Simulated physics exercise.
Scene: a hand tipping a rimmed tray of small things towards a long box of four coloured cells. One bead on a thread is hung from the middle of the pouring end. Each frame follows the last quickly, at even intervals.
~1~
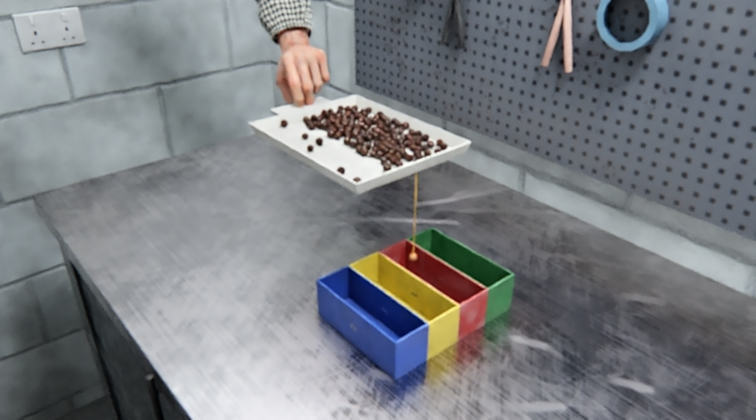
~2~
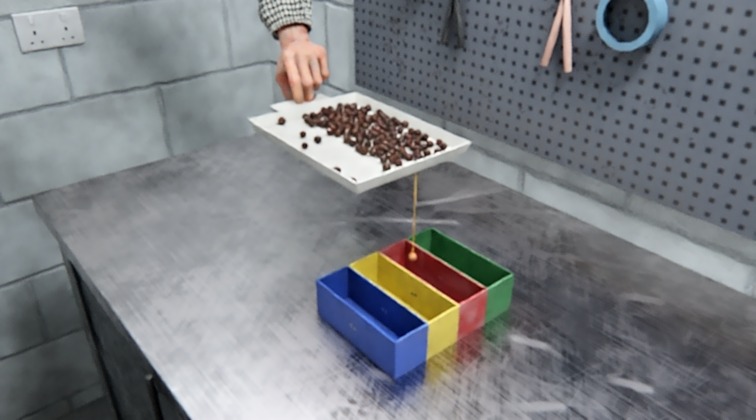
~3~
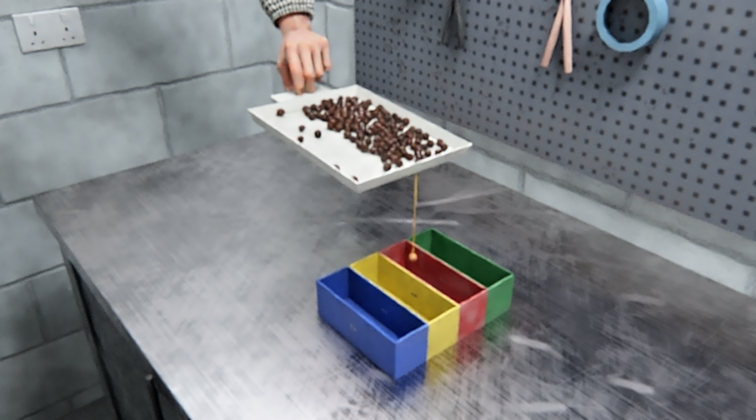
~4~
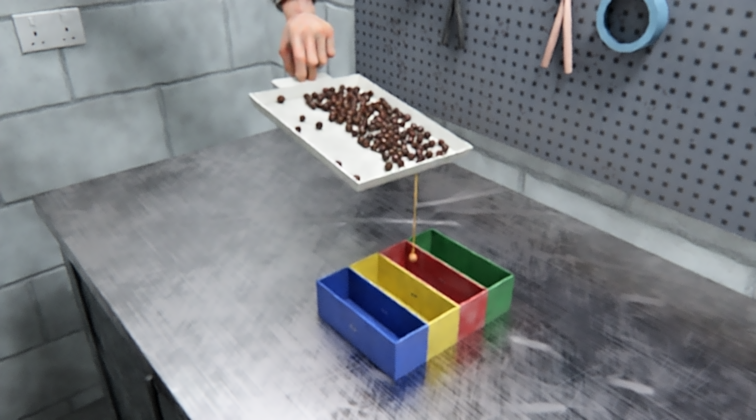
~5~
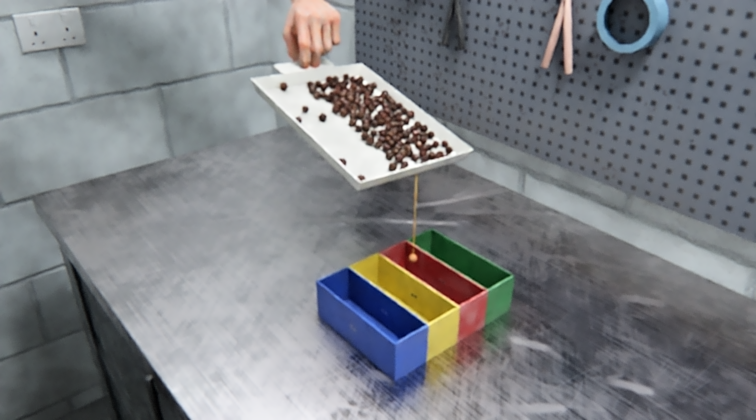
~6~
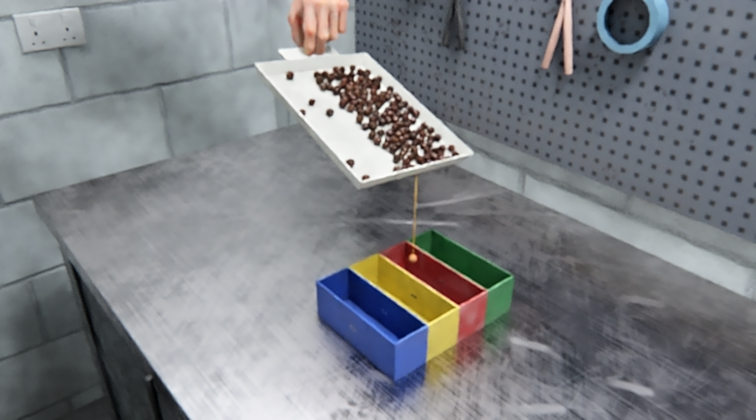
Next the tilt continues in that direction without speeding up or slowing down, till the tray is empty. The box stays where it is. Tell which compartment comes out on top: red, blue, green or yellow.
It is green that comes out on top.
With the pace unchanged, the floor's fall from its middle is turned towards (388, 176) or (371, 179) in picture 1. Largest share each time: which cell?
Blue, then the blue cell.
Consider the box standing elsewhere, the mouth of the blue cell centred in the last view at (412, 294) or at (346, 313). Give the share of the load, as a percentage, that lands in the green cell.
Roughly 30 % and 20 %.
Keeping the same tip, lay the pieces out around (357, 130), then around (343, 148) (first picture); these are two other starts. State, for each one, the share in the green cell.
Roughly 40 per cent, then roughly 40 per cent.
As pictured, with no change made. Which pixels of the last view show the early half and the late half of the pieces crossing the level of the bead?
Near (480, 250) and later near (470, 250).
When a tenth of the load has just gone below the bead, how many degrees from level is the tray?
My estimate is some 65 degrees.
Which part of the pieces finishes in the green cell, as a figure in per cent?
I'd put that share near 40 per cent.
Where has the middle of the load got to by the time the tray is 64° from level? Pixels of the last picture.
In the last view, the load is centred close to (450, 164).
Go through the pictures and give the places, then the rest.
Corners of the pouring end at (357, 181) and (465, 142), level; middle of the load at (371, 134), chocolate balls; bead on its thread at (413, 257); blue cell at (412, 348); yellow cell at (443, 329); red cell at (472, 312); green cell at (499, 296), in the first frame.
Corners of the pouring end at (357, 180) and (465, 142), level; middle of the load at (371, 132), in the second frame.
Corners of the pouring end at (358, 180) and (466, 144), tipped barely, lowest at the right corner; middle of the load at (372, 128), in the third frame.
Corners of the pouring end at (359, 179) and (466, 146), tipped a little, lowest at the right corner; middle of the load at (373, 123), in the fourth frame.
Corners of the pouring end at (361, 178) and (467, 148), tipped clearly, lowest at the right corner; middle of the load at (377, 118), a small part on the move, in the fifth frame.
Corners of the pouring end at (363, 178) and (468, 151), tipped clearly, lowest at the right corner; middle of the load at (384, 116), nearly all on the move; blue cell at (411, 349); yellow cell at (443, 331); red cell at (472, 313); green cell at (499, 297), in the sixth frame.
Soon after the last picture, tray tipped steeply; about two thirds on the tray; a small part in the red cell; a stray few in the green cell; a stray few in the yellow cell; about a quarter falling or outside the box.
A little later, tray tipped past a quarter turn; a stray few on the tray; about a third in the green cell; about a quarter in the red cell; a stray few in the yellow cell; about half falling or outside the box.
Later still, tray tipped past a quarter turn; about a third in the green cell; about a quarter in the red cell; a small part in the yellow cell; about a third falling or outside the box.
By the end, tray tipped past a quarter turn; about a third in the green cell; about a quarter in the red cell; a small part in the yellow cell; none in the blue cell; about a third outside the box.
